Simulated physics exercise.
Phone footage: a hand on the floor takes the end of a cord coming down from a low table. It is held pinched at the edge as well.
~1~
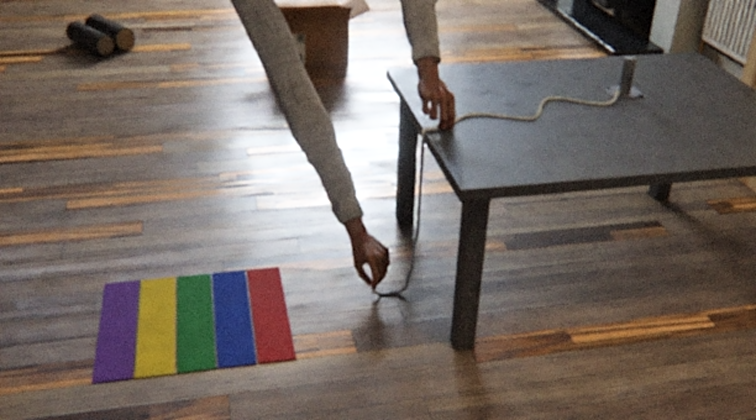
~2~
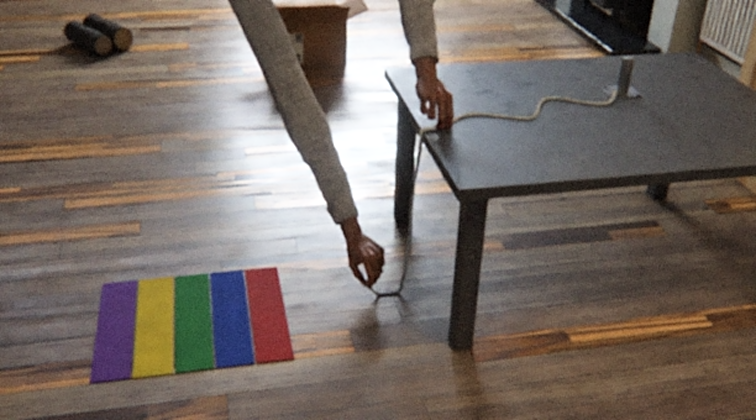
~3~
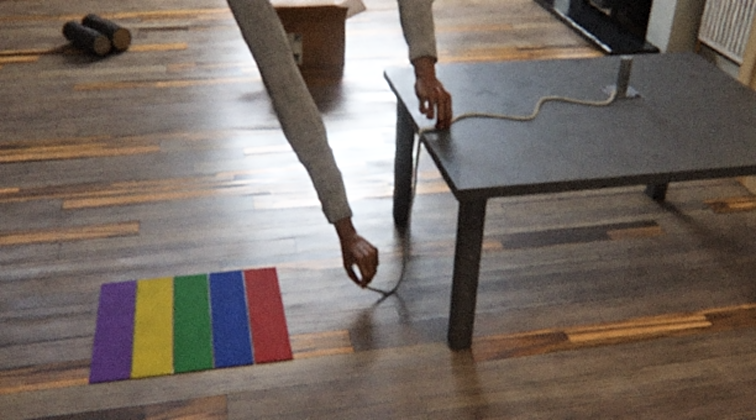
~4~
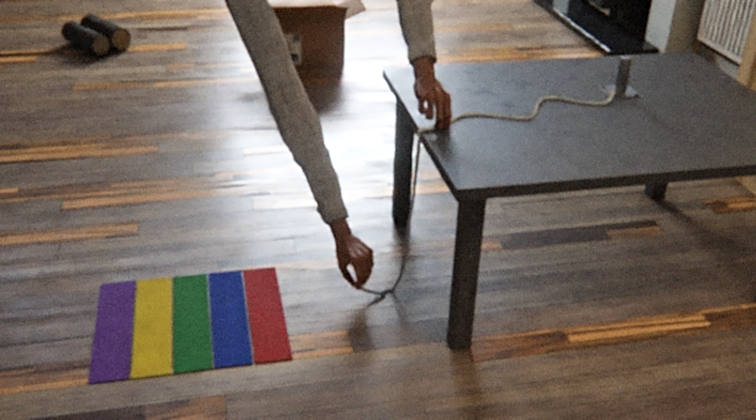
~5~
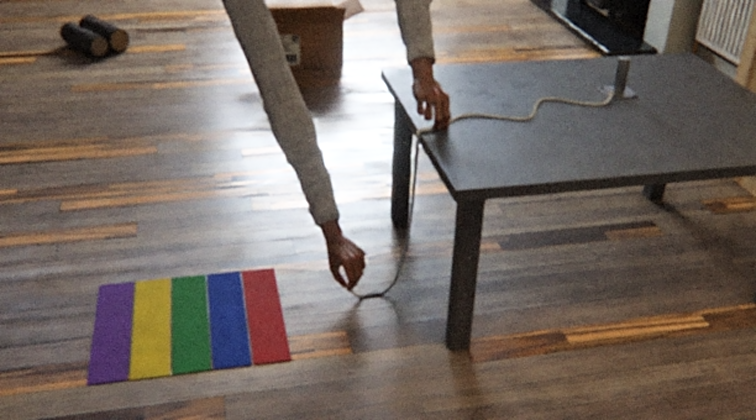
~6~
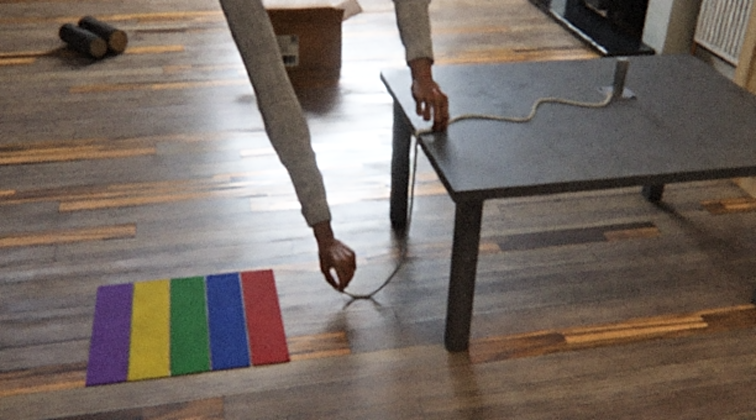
A hand held a cord against the edge of a low gray table while the other, pinching its end near the floor, moved it slightly left toward a mat of colored stripes.
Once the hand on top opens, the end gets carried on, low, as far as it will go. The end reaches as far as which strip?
As far as the green strip.
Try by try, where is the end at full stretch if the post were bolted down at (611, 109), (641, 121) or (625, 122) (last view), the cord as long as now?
About (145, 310), (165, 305) and (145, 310).
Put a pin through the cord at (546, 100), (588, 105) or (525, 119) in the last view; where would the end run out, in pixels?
Near (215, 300), then (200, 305), then (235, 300).
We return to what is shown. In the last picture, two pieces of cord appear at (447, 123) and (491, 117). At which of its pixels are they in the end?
About (406, 137), and the other about (453, 121).
A little later, end near (262, 297); over red.
Next, end near (214, 302); over blue.
When it is tight, end near (186, 305); over green. It gets as far as the green strip.
